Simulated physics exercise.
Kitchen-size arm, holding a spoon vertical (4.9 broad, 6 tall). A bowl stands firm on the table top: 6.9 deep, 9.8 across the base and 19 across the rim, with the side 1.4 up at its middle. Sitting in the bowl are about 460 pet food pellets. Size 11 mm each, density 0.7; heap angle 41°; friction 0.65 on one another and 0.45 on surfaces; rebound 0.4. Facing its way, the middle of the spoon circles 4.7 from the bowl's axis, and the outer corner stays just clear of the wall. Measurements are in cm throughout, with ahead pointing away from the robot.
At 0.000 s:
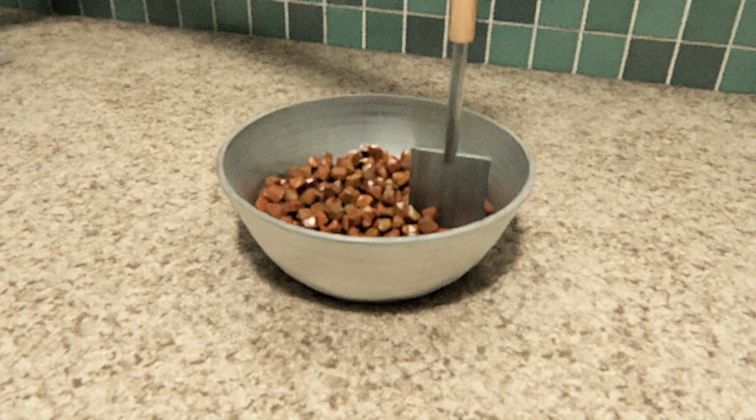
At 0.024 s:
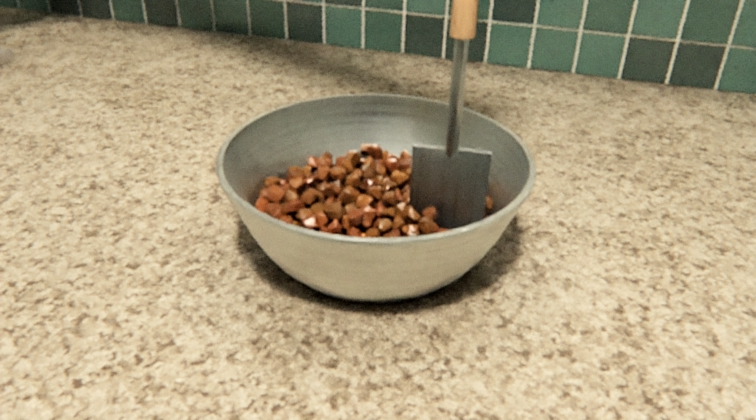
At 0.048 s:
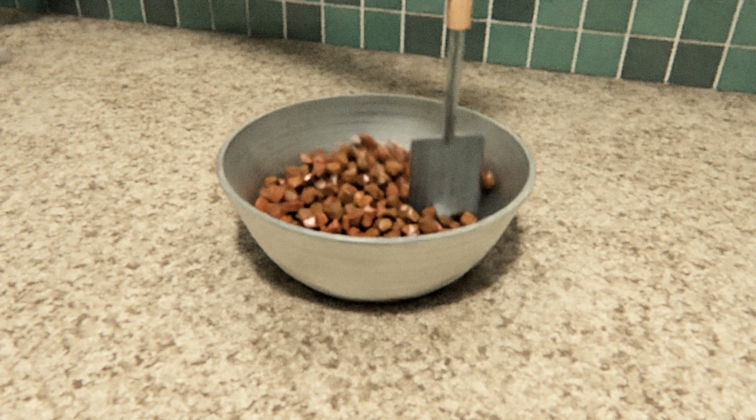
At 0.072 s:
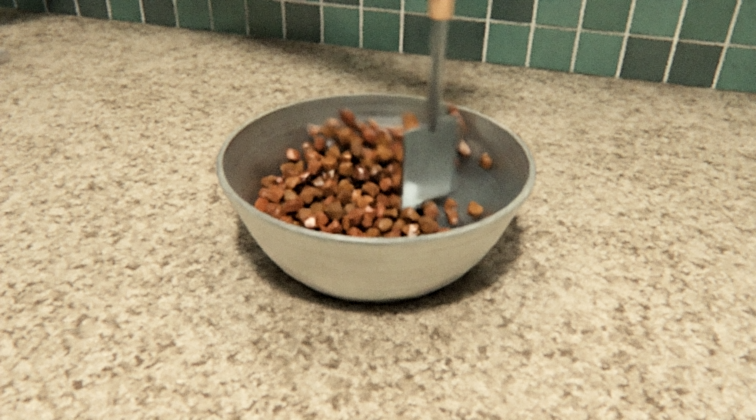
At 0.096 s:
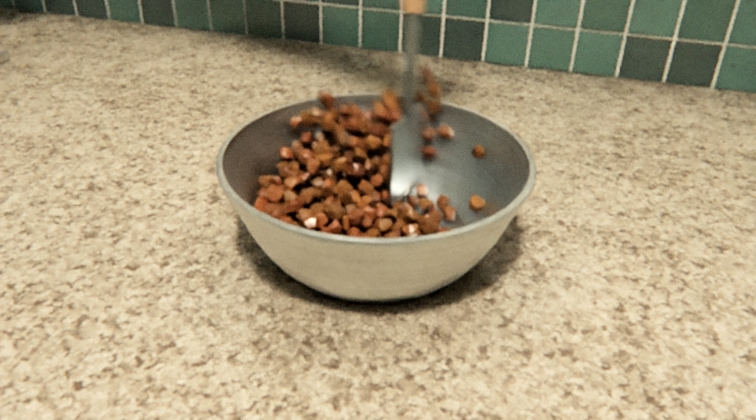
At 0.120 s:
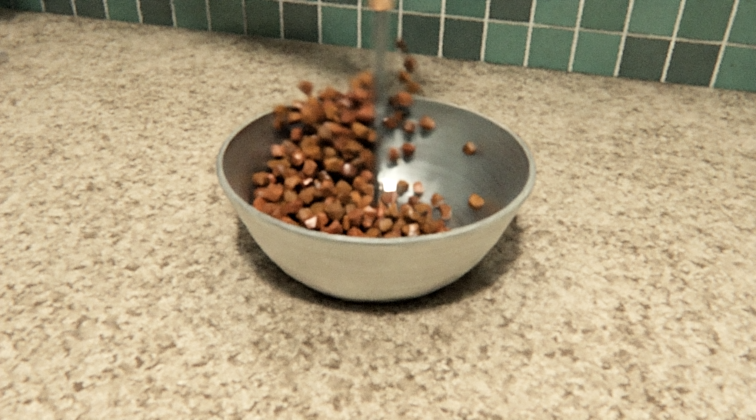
A flat metal spoon sweeps leftward through a gray bowl, pushing brown pellets into a heap.
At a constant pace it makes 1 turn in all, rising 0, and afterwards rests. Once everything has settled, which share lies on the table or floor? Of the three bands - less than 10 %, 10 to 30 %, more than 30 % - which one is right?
The right band is more than 30 %.
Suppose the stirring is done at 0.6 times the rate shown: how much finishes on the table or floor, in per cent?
That gives about 15 percent.
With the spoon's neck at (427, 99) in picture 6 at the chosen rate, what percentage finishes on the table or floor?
Some 20 %.
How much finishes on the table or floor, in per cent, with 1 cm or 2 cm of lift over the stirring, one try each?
Estimates: 35 % and 30 %.
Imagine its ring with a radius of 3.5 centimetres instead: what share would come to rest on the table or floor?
In that case some 25 per cent.
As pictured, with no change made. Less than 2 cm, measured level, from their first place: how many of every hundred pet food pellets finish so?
Result: Close to 5 per cent of the load.
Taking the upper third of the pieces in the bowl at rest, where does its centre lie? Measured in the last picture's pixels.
The centre sits around (430, 162) in the last picture.
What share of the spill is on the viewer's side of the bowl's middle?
Result: Roughly 60 %.
After 0.21 s, 198° round, highest piece 12 above the table; 418 in the bowl, 41 in flight or on the tool.
After 0.30 s, 292° round, highest piece 13 above the table; 353 in the bowl, 20 on the table or floor, 86 in flight or on the tool.
After 0.54 s, 0° round, highest piece 7 above the table; 280 in the bowl, 178 on the table or floor, 1 in flight or on the tool.
After 1.24 s, 0° round, highest piece 7 above the table; 280 in the bowl, 179 on the table or floor.
In the end, 280 in the bowl, 179 on the table or floor. That is 39 % on the table or floor.
